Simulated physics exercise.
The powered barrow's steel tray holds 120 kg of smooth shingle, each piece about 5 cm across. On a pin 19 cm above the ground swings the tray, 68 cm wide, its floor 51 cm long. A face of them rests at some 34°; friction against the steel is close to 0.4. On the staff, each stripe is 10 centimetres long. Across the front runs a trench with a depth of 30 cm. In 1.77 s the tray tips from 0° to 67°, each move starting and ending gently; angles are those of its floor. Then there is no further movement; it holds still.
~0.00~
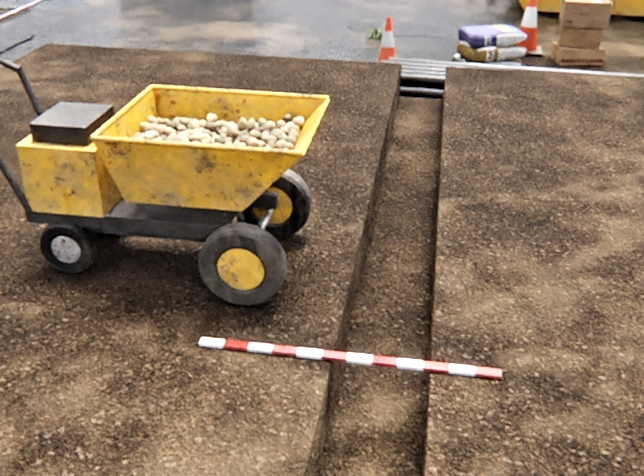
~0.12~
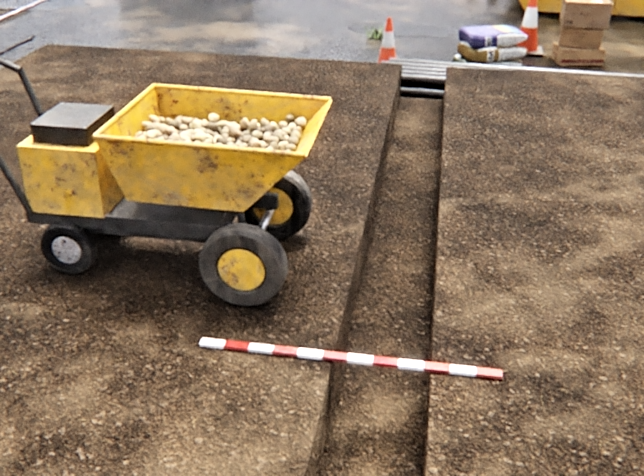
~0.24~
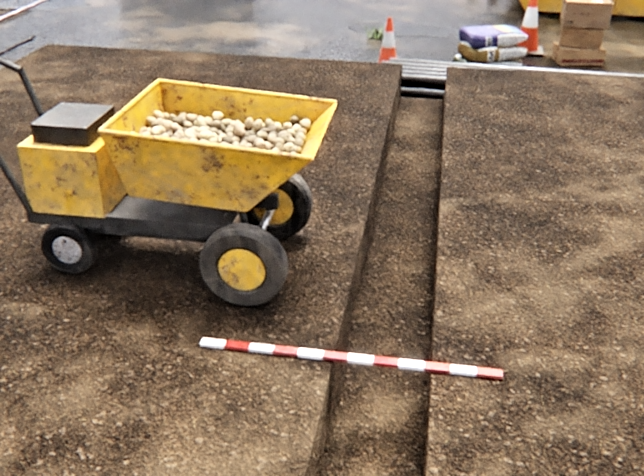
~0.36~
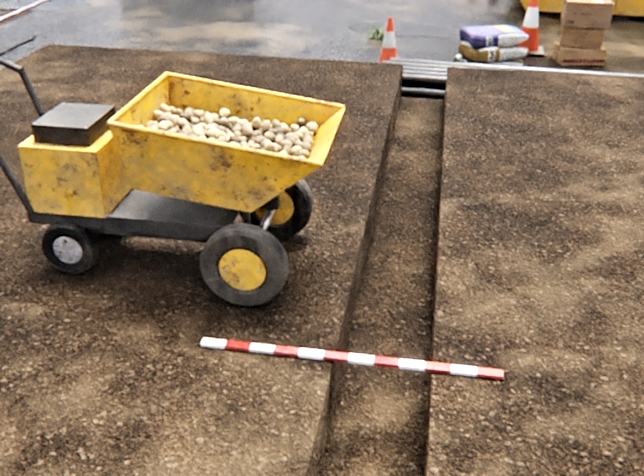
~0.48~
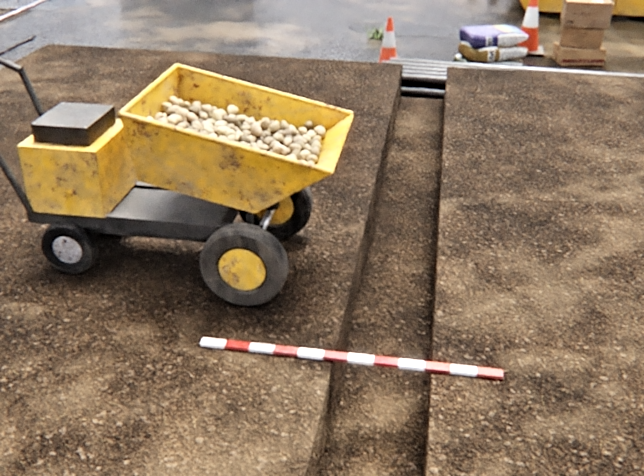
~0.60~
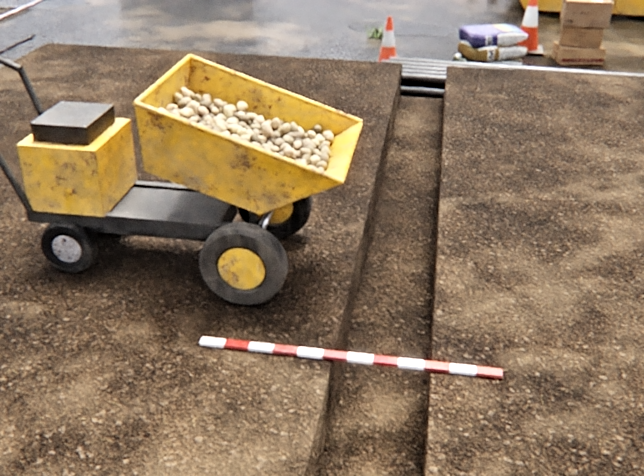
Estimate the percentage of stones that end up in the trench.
Roughly 72 per cent.
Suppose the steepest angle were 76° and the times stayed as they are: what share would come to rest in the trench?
Trench share: Approx. 80%.
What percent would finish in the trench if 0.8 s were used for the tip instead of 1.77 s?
It'd be some 55 per cent.
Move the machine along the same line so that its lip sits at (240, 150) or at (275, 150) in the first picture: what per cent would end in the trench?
100 % and 95 %.
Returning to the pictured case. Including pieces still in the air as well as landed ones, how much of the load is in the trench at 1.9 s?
About 35%.
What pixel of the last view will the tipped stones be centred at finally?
Look at roughly (414, 317).
After 1.3 s the floor is at 57°; 100 % in the tray; the foremost stones are at (386, 226).
After 1.9 s the floor is at 67°; 46 % in the tray, 35 % in the trench, 19 % past the trench; the foremost stones are at (509, 287).
After 2.2 s the floor is at 67°; 17 % in the tray, 55 % in the trench, 28 % past the trench; the foremost stones are at (590, 288).
After 4.2 s the floor is at 67°; 0 % in the tray, 72 % in the trench, 28 % past the trench; the foremost stones are at (635, 288).
